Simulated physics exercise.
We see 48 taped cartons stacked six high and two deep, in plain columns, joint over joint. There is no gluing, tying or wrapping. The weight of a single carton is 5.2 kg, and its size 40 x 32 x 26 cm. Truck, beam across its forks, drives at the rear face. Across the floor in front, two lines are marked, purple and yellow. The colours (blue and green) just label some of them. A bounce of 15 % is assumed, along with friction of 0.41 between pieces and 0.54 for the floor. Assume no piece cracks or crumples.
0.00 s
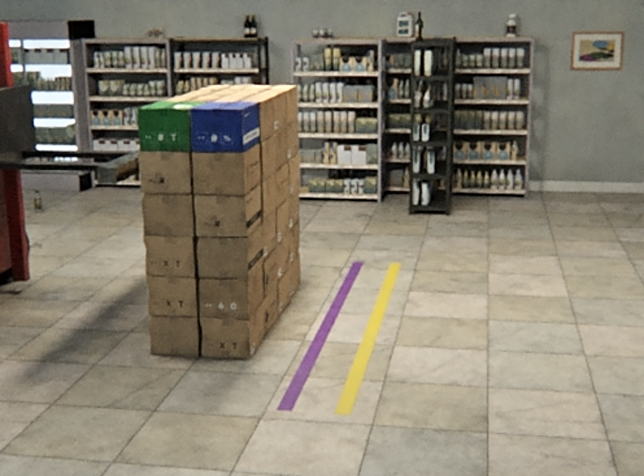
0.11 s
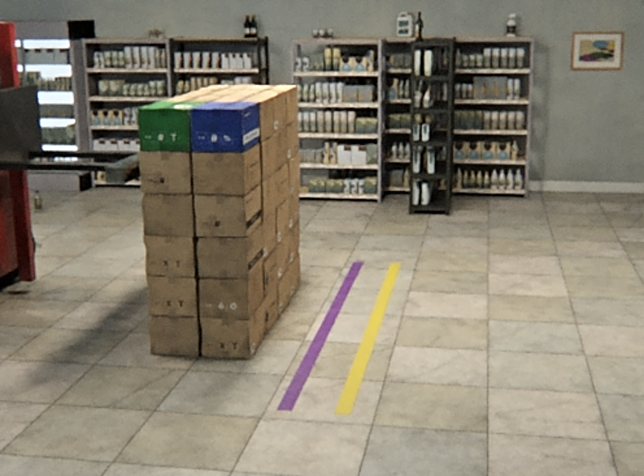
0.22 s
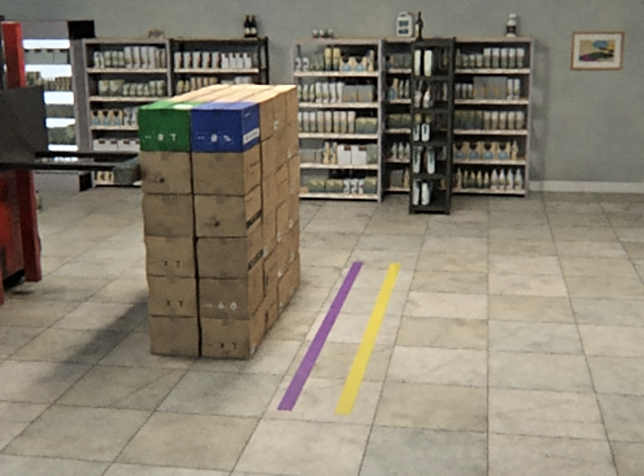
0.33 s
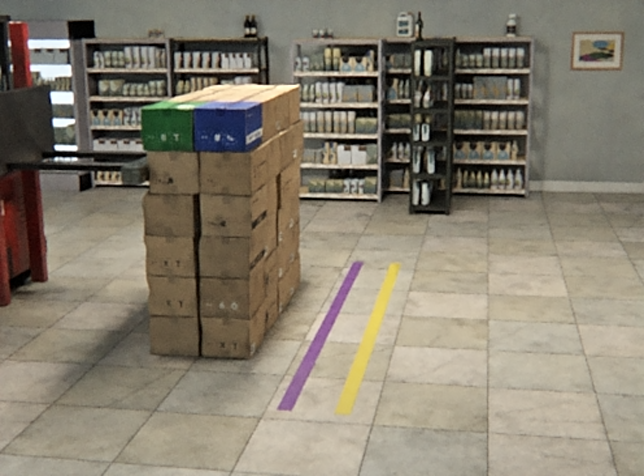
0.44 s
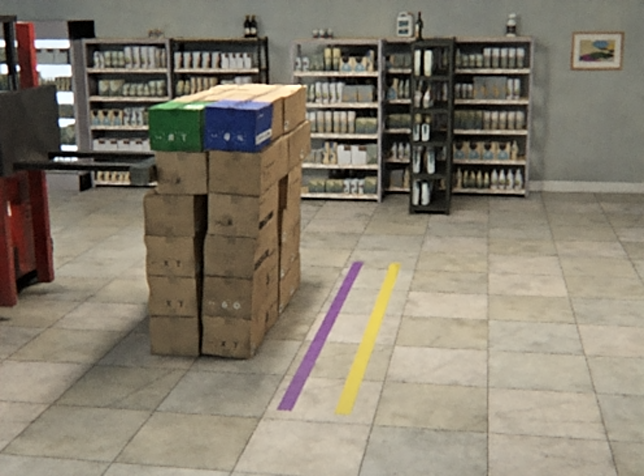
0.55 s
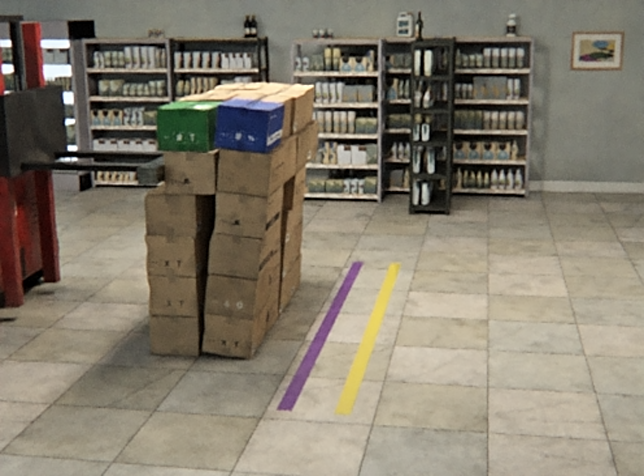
In the video, a red and black machine with a horizontal beam moves rightward toward a tall stack of cartons, and the upper cartons, including green and blue ones, shift right and lean slightly beside purple and yellow floor lines.
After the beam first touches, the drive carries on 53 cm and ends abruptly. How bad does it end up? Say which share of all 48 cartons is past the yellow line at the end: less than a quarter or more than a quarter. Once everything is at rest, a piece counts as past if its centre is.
The share is upwards of a quarter.
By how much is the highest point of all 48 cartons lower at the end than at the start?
The top ends up some 50 cm lower.
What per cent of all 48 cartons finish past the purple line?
Roughly 60 % of them end up there.
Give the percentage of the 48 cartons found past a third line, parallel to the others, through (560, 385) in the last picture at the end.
Something like 10 per cent finish beyond that line.
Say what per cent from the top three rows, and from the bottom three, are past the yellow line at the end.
Top: 70%, bottom: 20%.
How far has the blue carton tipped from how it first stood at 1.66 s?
Measured against how it began, the tilt is near 80 degrees.
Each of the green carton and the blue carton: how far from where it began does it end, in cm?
Net displacement (cm, approx.): Green = 190; blue = 260.
Around 1.18 s, none of the 48 cartons past the yellow line, 38 disturbed; green carton tipped 34°, 11 cm lower; blue carton tipped 27°, 8 cm lower.
Around 1.66 s, 17 of the 48 cartons past the yellow line; blue carton on its side; green carton tipped 30°, 92 cm lower.
Finally (3.6 s), 22 of the 48 cartons past the yellow line; green carton on its side; blue carton on its side. That is 46 per cent. Seen by the last camera, middles, green carton near (422, 301), blue carton near (596, 343).
